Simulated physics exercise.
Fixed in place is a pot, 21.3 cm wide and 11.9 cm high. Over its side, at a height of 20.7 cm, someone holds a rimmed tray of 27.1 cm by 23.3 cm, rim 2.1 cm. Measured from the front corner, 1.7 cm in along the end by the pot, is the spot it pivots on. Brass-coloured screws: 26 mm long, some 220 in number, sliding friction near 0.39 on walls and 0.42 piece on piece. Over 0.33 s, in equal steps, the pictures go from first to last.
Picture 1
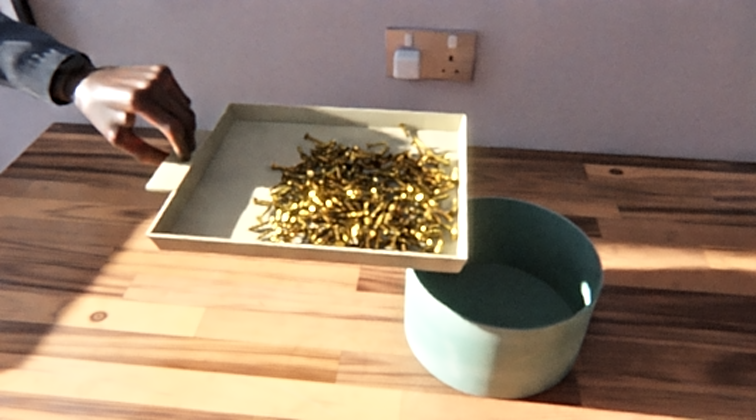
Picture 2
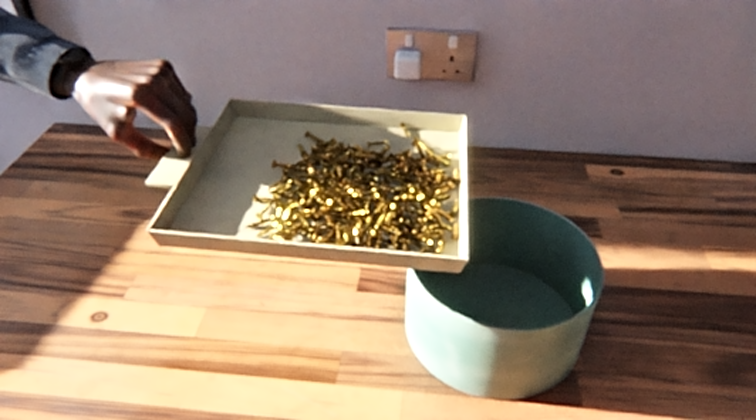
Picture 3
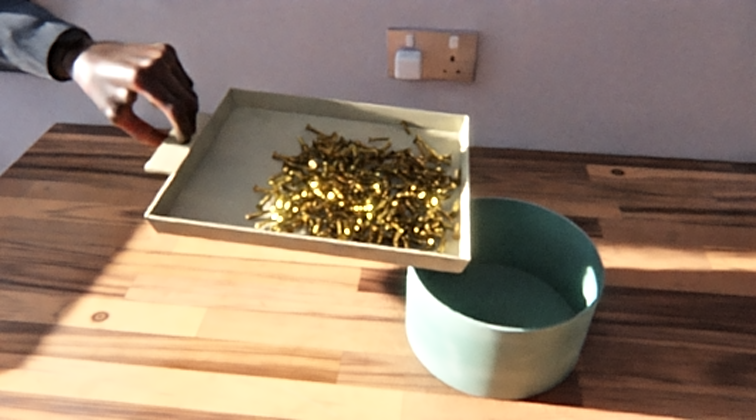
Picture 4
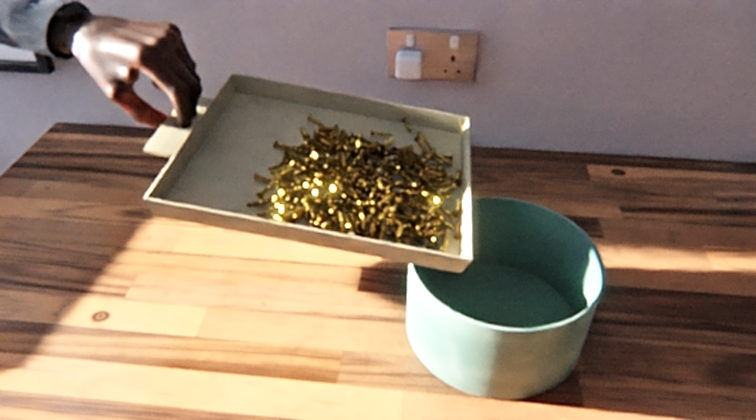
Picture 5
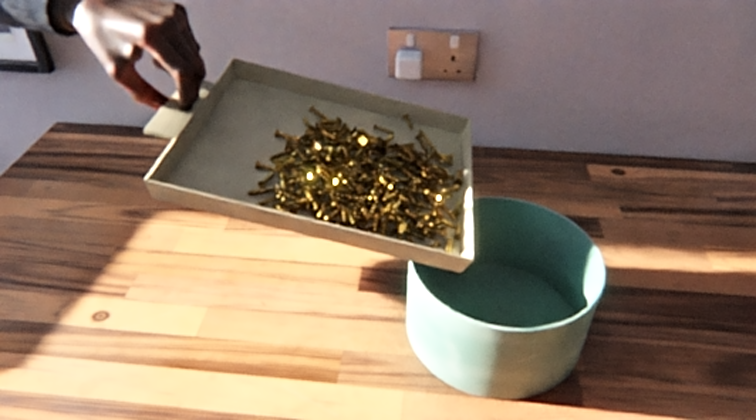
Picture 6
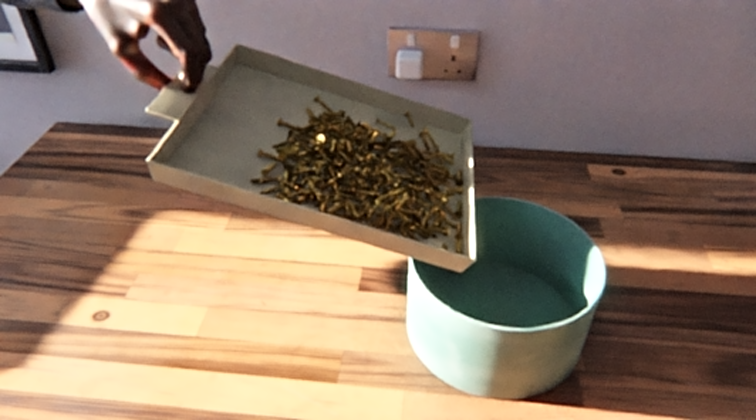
A shallow cream tray holding a heap of brass-coloured screws is tilted by a hand at its left end, above a striped wooden tabletop seen from slightly above. A round pale green pot sits under the tray's right end, with a wall socket behind. The hand slowly lifts the left end, steepening the slope down to the right, while the screws barely shift and the view stays still.
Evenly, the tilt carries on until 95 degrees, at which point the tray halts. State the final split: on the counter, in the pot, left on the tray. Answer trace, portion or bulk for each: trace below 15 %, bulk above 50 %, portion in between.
Counter: Trace. Pot: Bulk. Tray: Trace.
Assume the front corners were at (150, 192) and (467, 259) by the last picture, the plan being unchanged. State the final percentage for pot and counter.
That works out as pot 10 and counter 90.
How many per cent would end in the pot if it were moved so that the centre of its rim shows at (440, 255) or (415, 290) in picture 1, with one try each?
75 and 45 %.
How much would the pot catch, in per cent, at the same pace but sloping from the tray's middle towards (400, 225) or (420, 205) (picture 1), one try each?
First try: About 10 percent; second try: About 65 percent.
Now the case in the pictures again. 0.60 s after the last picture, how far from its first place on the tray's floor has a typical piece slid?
About 6 cm.
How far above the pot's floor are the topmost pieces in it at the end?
It reaches roughly 2.0 cm.
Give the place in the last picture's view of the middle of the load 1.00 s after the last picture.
At that moment the load's centre is around (479, 195).
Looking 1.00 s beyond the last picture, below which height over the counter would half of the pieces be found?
Median height: Approx. 22 cm.
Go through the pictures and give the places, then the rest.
In the first frame, tray tilt 0 degrees, front corners at (154, 232) and (461, 254); middle of the pieces at (360, 196); pot at (503, 255).
In the second frame, tray tilt 1 degrees, front corners at (154, 227) and (462, 254); middle of the pieces at (361, 195).
In the third frame, tray tilt 4 degrees, front corners at (153, 213) and (464, 255), lowest corner right back; middle of the pieces at (362, 190).
In the fourth frame, tray tilt 9 degrees, front corners at (152, 196) and (466, 255), lowest corner right back; middle of the pieces at (364, 185).
In the fifth frame, tray tilt 13 degrees, front corners at (153, 178) and (468, 255), lowest corner right back; middle of the pieces at (366, 180).
In the sixth frame, tray tilt 17 degrees, front corners at (155, 159) and (470, 255), lowest corner right back; middle of the pieces at (369, 175); pot at (506, 255).
Then, 0.60 s after the last picture, tilt 53 degrees; the tray holds 100 %, the pot 0 %.
Then, 1.00 s after the last picture, tilt 78 degrees; the tray holds 70 %, the pot 15 %.
Then, 1.49 s after the last picture, tilt 95 degrees; the tray holds 0 %, the pot 90 %.
In the end, counter 5 %, pot 95 %, tray 0 %.
